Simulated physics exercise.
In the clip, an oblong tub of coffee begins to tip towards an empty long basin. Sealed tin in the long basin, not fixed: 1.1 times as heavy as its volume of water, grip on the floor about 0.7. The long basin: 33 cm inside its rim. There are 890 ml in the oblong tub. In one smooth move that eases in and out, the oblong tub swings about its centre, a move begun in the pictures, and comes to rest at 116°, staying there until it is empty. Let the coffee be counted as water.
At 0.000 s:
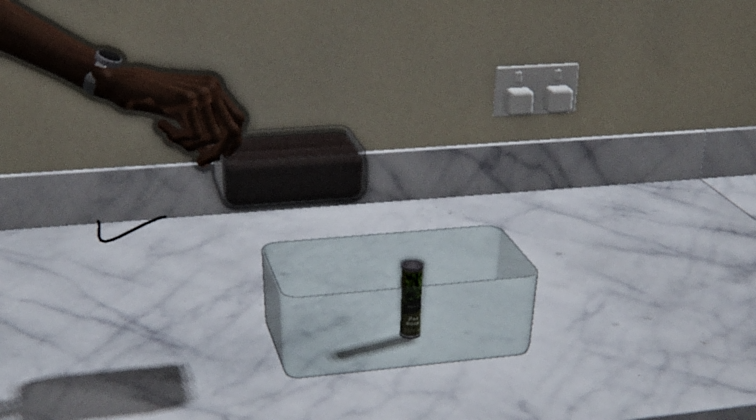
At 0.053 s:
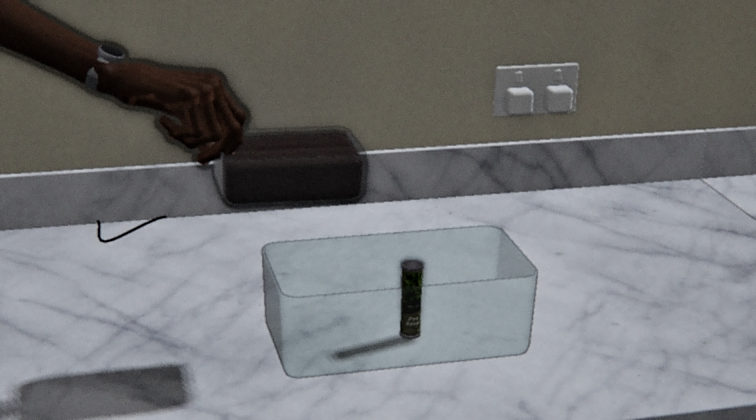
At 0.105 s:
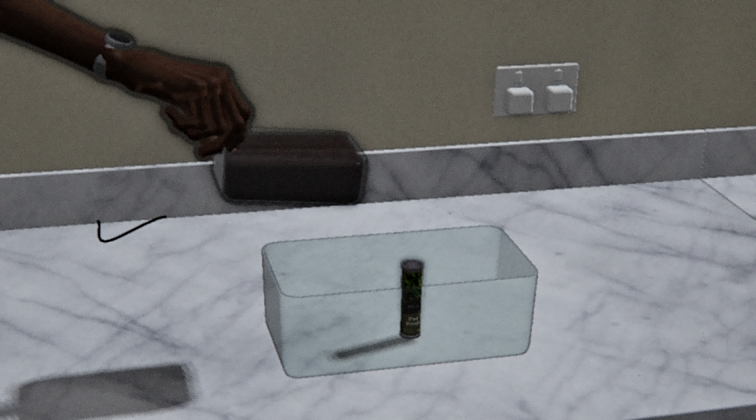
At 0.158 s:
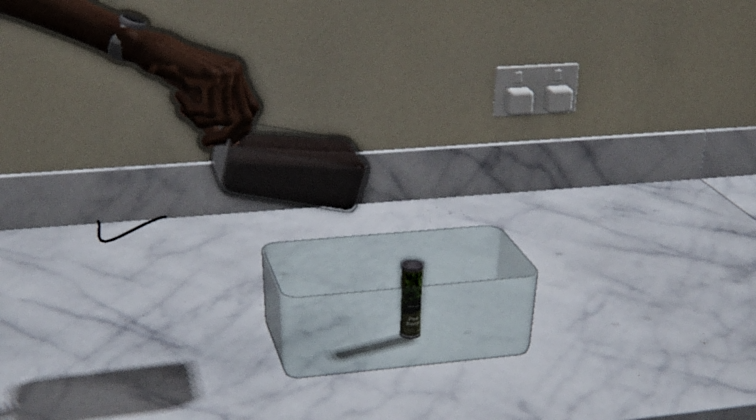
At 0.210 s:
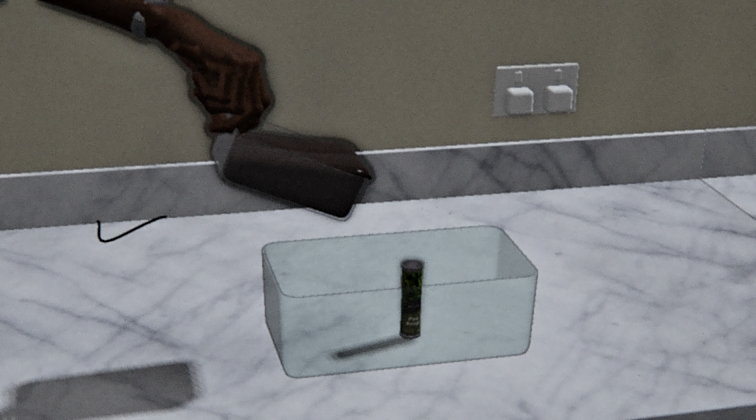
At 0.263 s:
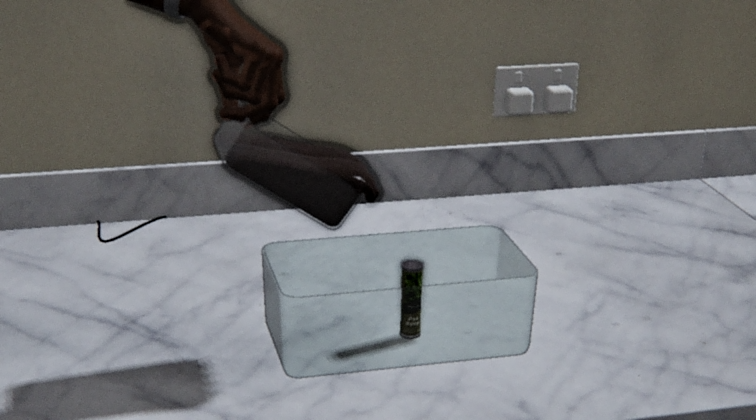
Oblong tub tilting down to the right in a hand, dark liquid edging over its lip, near a clear basin on marble.
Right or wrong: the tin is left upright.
Wrong.
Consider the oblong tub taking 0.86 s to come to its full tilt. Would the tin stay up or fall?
The tin stays on its base.
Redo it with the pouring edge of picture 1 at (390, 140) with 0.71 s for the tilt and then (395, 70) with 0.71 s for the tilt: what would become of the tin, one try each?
In the first try it remains standing; in the second it remains standing.
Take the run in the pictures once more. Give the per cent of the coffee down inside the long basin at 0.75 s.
About 92 per cent.
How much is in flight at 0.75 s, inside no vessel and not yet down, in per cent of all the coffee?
Near 4 in a hundred.
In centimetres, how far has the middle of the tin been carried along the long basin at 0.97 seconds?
7 cm, roughly.
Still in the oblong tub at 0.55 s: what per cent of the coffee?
At that time about 6 in a hundred parts are still held.
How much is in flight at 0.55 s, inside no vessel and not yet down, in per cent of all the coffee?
About 24 per cent.
By 0.55 s the tilt is 102° and 6 per cent is still to pour; the tin leans 8°.
By 0.75 s the tilt is 116° and 0 per cent is still to pour; the tin lies on its side.
By 0.97 s the tilt is 116° and 0 per cent is still to pour; the tin lies on its side.
By 1.21 s the tilt is 116° and 0 per cent is still to pour; the tin lies on its side.
At rest the tin lies on its side.
